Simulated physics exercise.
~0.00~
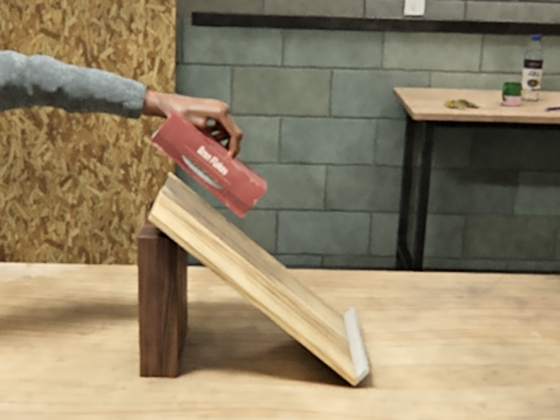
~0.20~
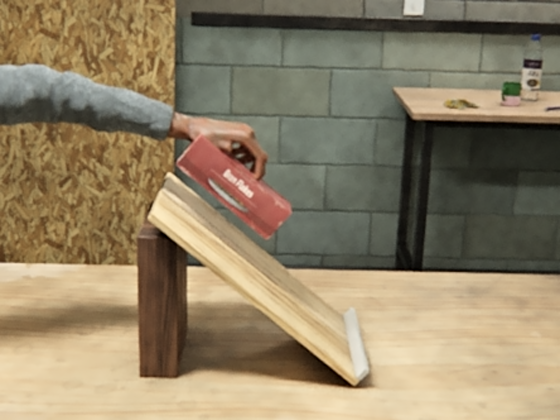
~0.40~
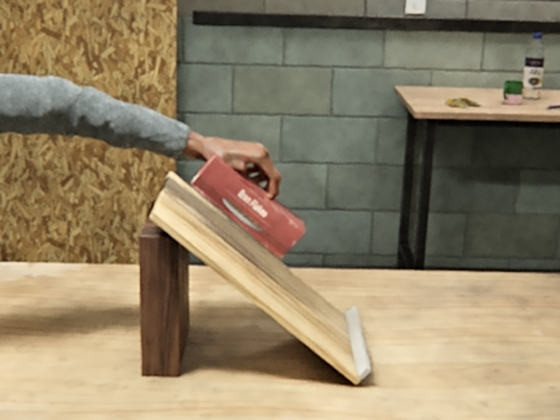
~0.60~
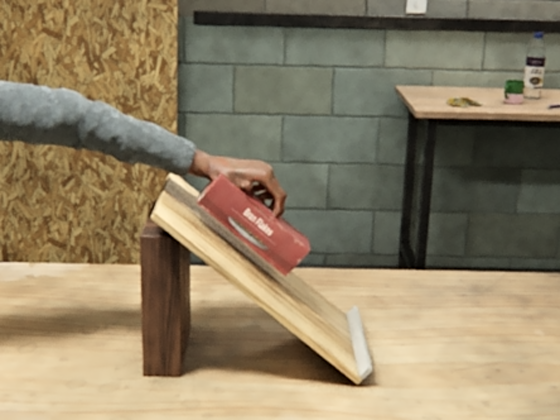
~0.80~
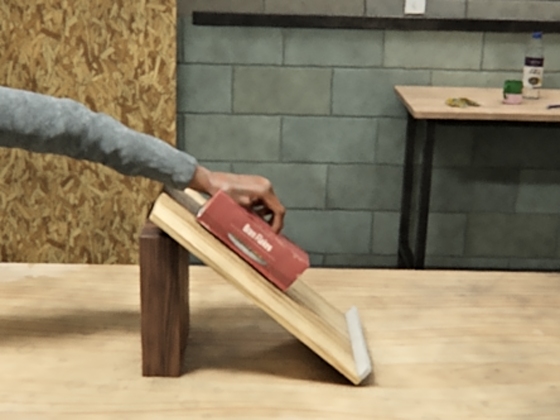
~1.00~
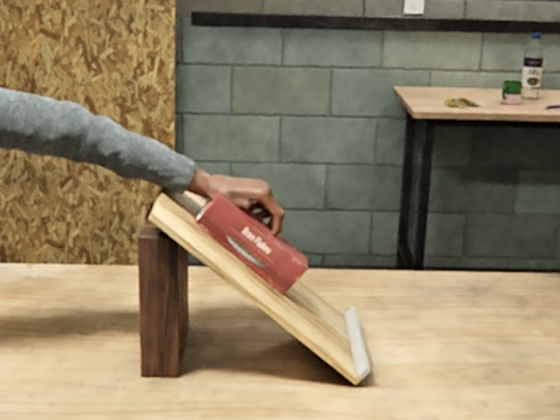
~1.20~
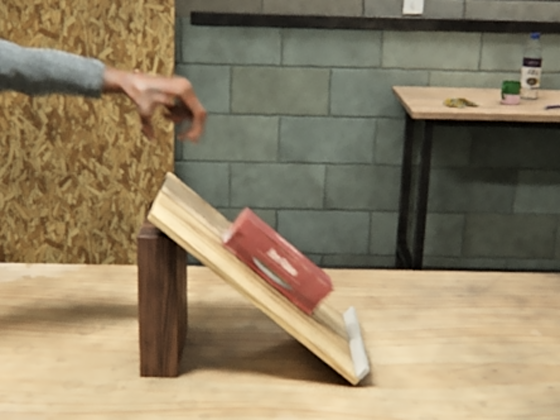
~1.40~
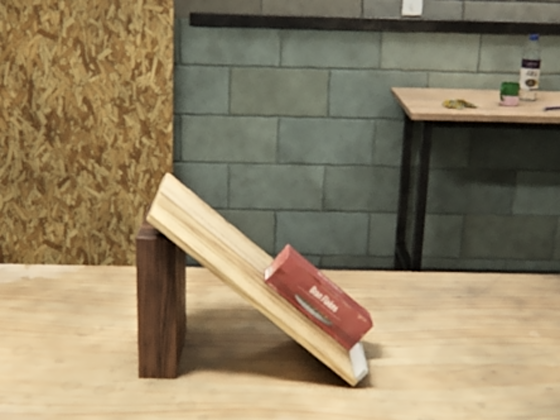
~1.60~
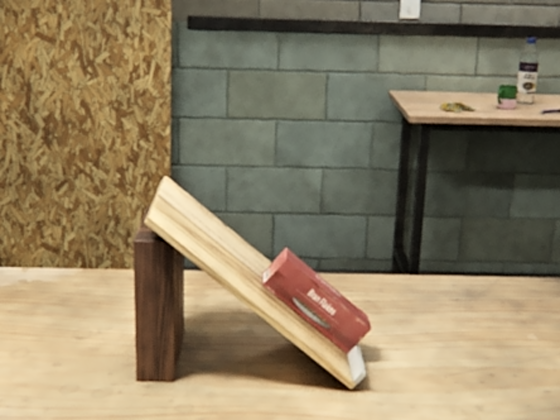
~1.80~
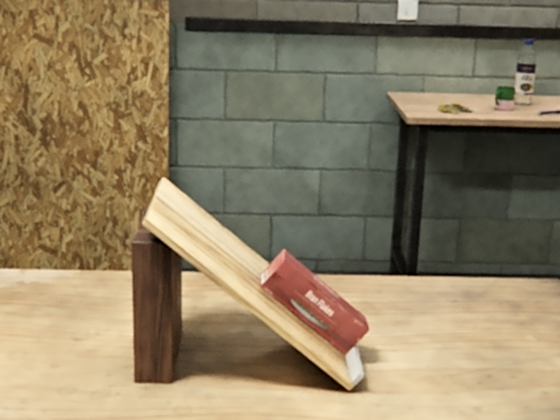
A red carton, released by a hand, slides down a tilted board and stops near its bottom.
